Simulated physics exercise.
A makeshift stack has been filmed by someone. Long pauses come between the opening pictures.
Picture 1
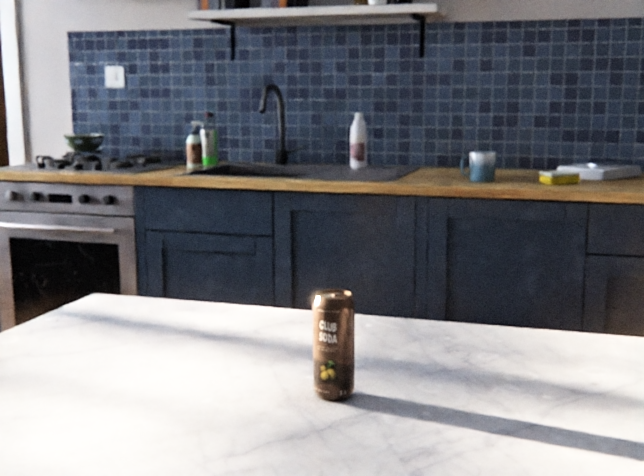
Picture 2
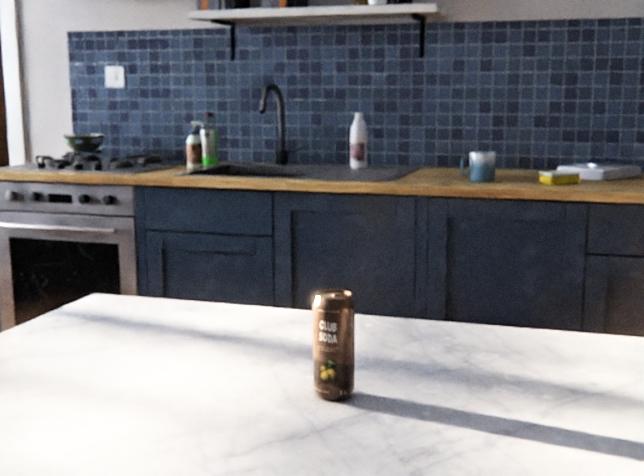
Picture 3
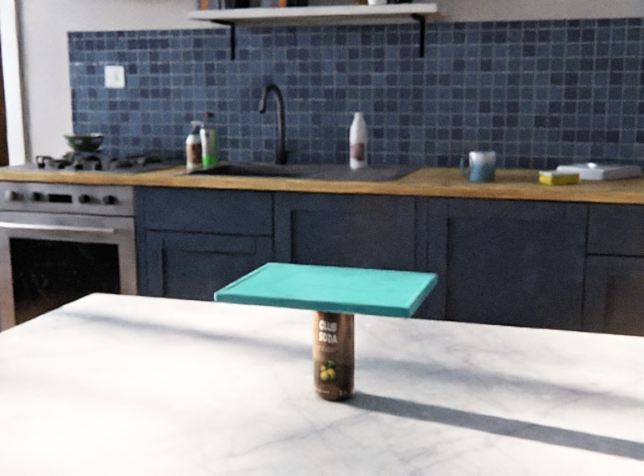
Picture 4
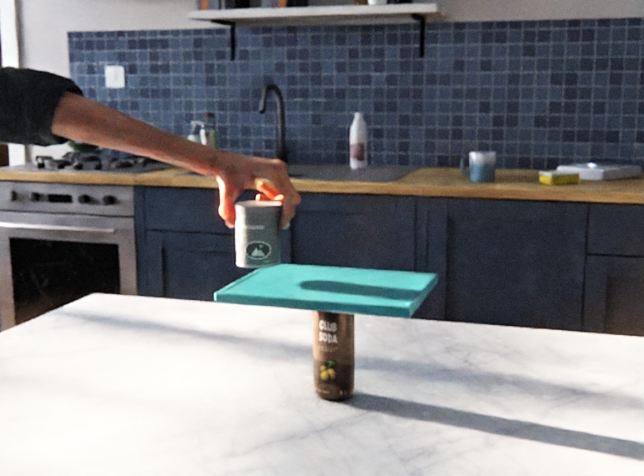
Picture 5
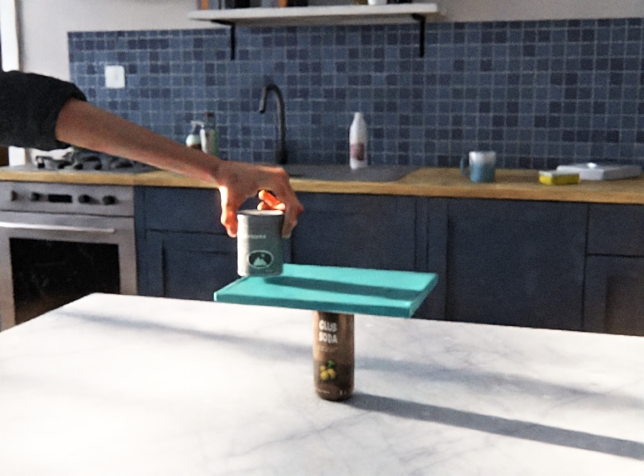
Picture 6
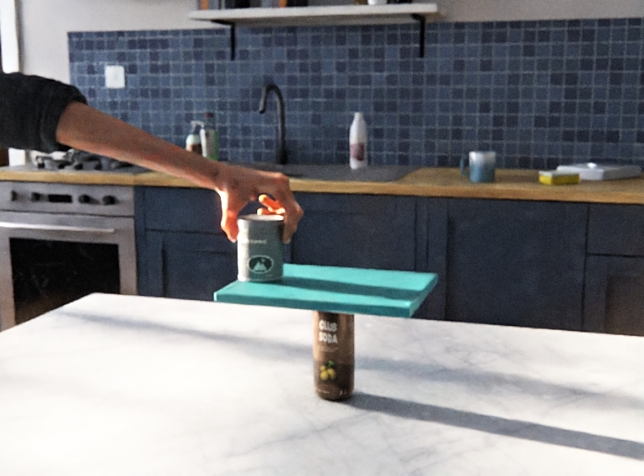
The video shows a can standing on a marble surface, then a turquoise lid resting on top of it. A hand reaches in from the left and lowers a grey tin onto the lid's left side, keeping hold of it.
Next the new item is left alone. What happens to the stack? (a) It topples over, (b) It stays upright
a, it topples over.
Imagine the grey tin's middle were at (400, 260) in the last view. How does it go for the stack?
The stack then collapses.
Then, 0.40 s past the last view, grey tin now fallen; turquoise lid rocked 52° from its first pose.
Then, 0.60 s past the last view, turquoise lid on its side.
Then, 1.00 s past the last view, turquoise lid now fallen.
Finally, fallen, grey tin and turquoise lid; brown can still in place. The stack loses its balance.
